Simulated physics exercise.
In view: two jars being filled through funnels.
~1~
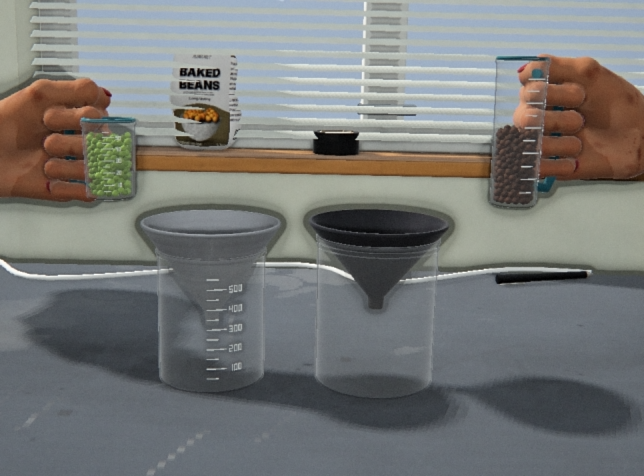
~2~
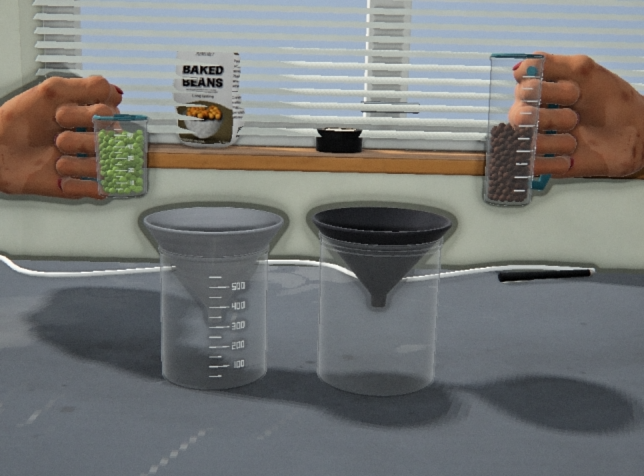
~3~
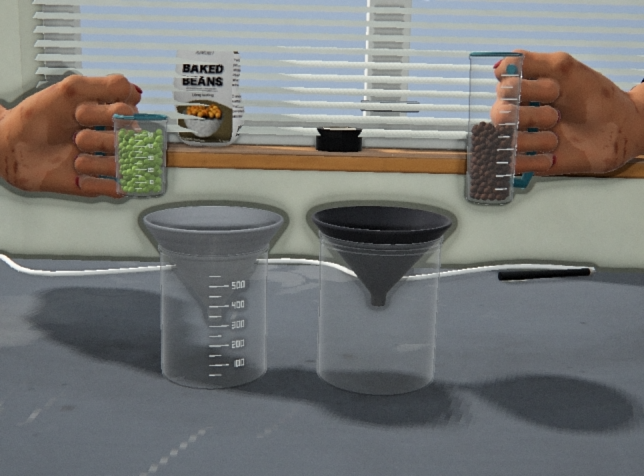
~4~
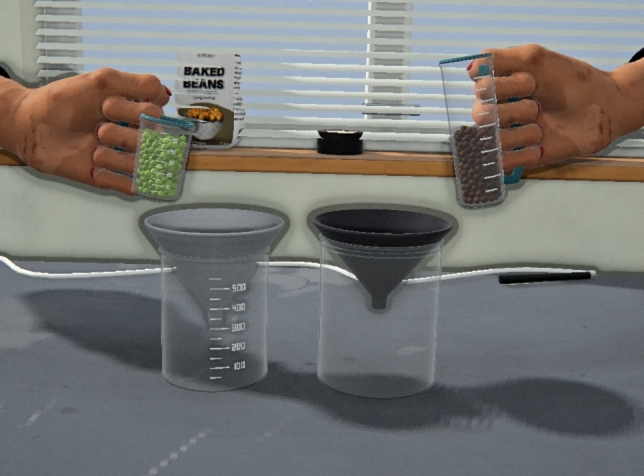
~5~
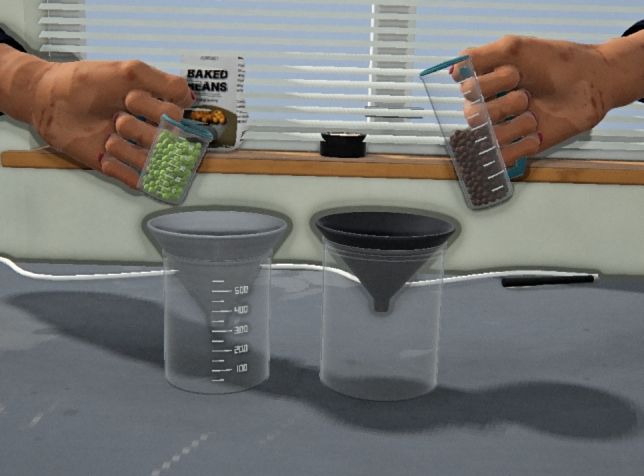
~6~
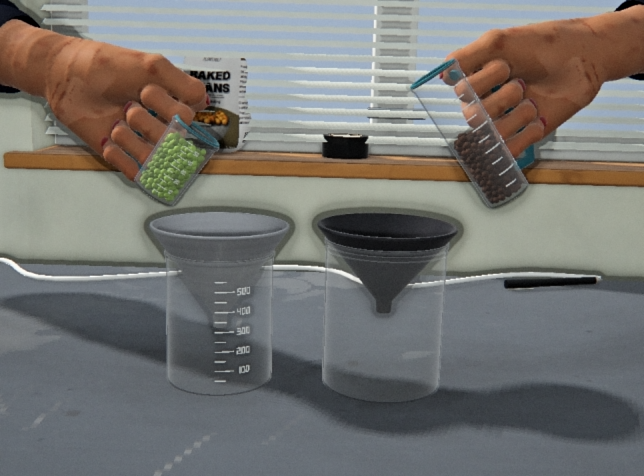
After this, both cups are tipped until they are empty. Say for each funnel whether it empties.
In the end the left one clogs, and the right one clogs.
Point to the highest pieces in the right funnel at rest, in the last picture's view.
Around (358, 253).
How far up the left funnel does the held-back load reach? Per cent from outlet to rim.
About 65 per cent.
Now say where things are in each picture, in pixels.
In the first frame, left funnel at (212, 233), outlet at (212, 324), under two pieces wide; left cup at (110, 158), holding dried peas; right funnel at (378, 232), outlet at (375, 308), under two pieces wide; right cup at (518, 132), holding allspice berries.
In the second frame, left cup at (122, 156), upright; right cup at (512, 130), upright.
In the third frame, left cup at (141, 155), upright; right cup at (493, 128), upright.
In the fourth frame, left cup at (161, 158), tipped 11°; right cup at (474, 131), tipped 11°.
In the fifth frame, left cup at (173, 161), tipped 23°; right cup at (469, 134), tipped 23°.
In the sixth frame, left funnel at (220, 235), outlet at (220, 326); left cup at (176, 162), tipped 35°; right funnel at (387, 236), outlet at (383, 312); right cup at (471, 135), tipped 35°.
Then, 0.39 s after the last picture, left, all still in the cup; right, all still in the cup.
Then, 0.80 s after the last picture, left, nearly all still in the cup, a stray few in or over the funnel; right, all still in the cup.
Then, 1.28 s after the last picture, left, a small part still in the cup, nearly all in or over the funnel, a stray few down in the jar; right, about half still in the cup, about half in or over the funnel, a stray few down in the jar.
At rest, left, nearly all stuck in the funnel, a stray few down in the jar; right, nearly all stuck in the funnel, a stray few down in the jar.
